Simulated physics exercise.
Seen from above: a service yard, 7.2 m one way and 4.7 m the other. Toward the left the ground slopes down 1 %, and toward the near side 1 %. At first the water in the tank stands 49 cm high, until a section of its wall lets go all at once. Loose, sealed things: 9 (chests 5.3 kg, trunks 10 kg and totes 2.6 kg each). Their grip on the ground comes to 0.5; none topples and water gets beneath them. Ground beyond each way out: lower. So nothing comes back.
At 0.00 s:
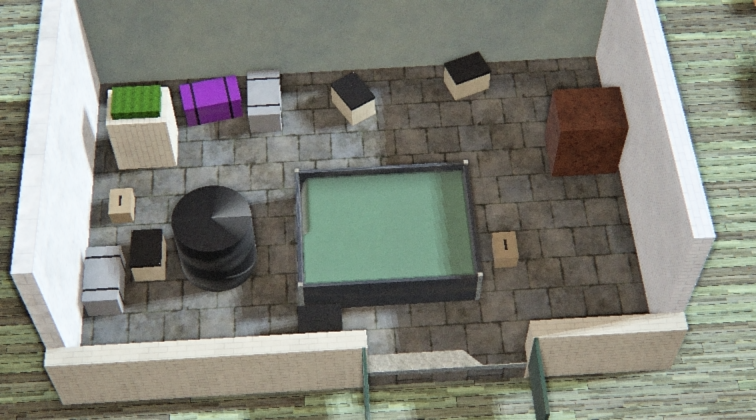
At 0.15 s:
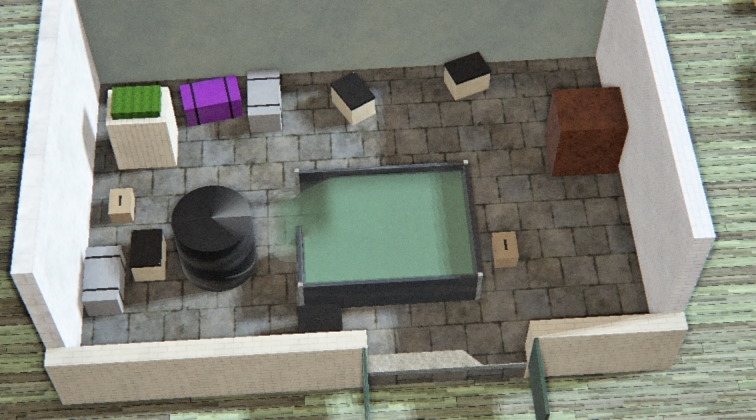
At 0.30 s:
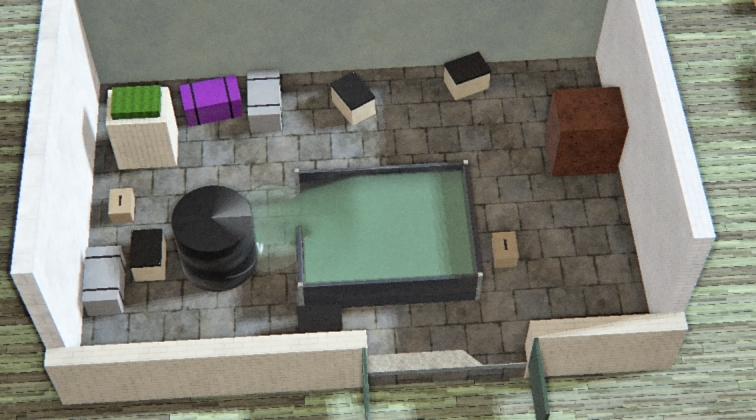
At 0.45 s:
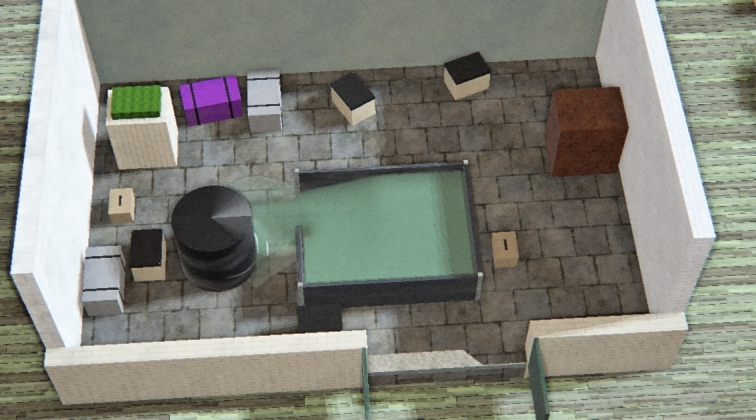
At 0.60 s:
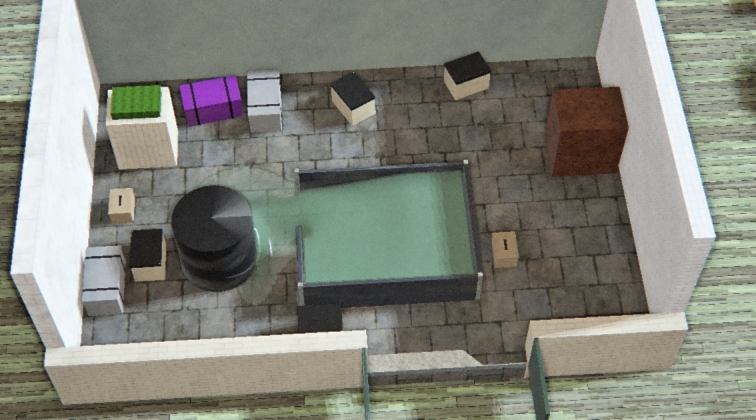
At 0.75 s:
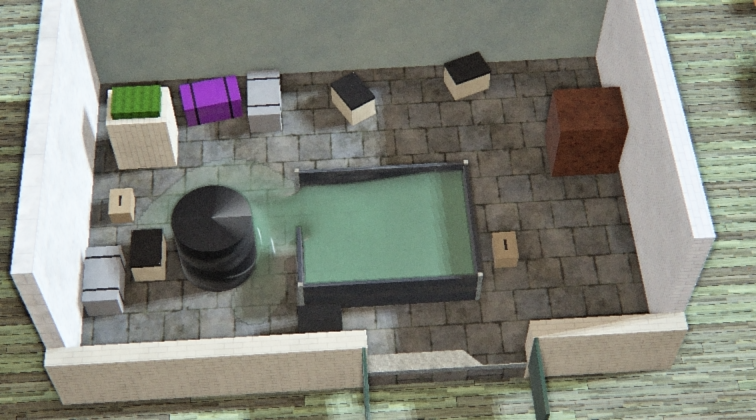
Greenish water pouring from the left side of a tank in a walled yard, spreading around a black column as trunks and boxes stay still.
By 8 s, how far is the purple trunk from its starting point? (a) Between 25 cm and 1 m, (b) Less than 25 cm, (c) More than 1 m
The answer is c.
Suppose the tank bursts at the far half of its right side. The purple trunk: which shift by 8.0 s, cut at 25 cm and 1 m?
Afterwards the purple trunk stays almost motionless.
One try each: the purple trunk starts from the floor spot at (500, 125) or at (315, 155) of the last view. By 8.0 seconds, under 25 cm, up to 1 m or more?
Run one, it gets moved partway; run two, it gets moved partway.
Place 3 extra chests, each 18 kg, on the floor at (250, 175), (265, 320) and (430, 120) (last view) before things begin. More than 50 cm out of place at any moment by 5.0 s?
Respectively: Greater, greater, smaller.
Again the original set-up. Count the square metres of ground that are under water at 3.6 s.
The covered patch comes to about 18 m2.
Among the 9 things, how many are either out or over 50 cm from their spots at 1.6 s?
By then 0.
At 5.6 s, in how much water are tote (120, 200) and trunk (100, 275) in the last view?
I'd estimate 13 cm for the first and 9 cm for the second.
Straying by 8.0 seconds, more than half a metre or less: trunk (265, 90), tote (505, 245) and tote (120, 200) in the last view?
Taking them in order: Exceeded, fell shy and exceeded.
After 1.6 s the purple trunk is near (213, 86), 0.1 m from its start, aground; 0 of 9 are out; 1 afloat.
After 3.6 s the purple trunk is near (240, 85), 0.4 m from its start, afloat; 0 of 9 are out; 4 afloat.
After 5.6 s the purple trunk is near (322, 122), 1.7 m from its start, afloat; 0 of 9 are out; 5 afloat.
After 8.0 s the purple trunk is near (419, 143), 3.1 m from its start, afloat; 0 of 9 are out; 7 afloat.
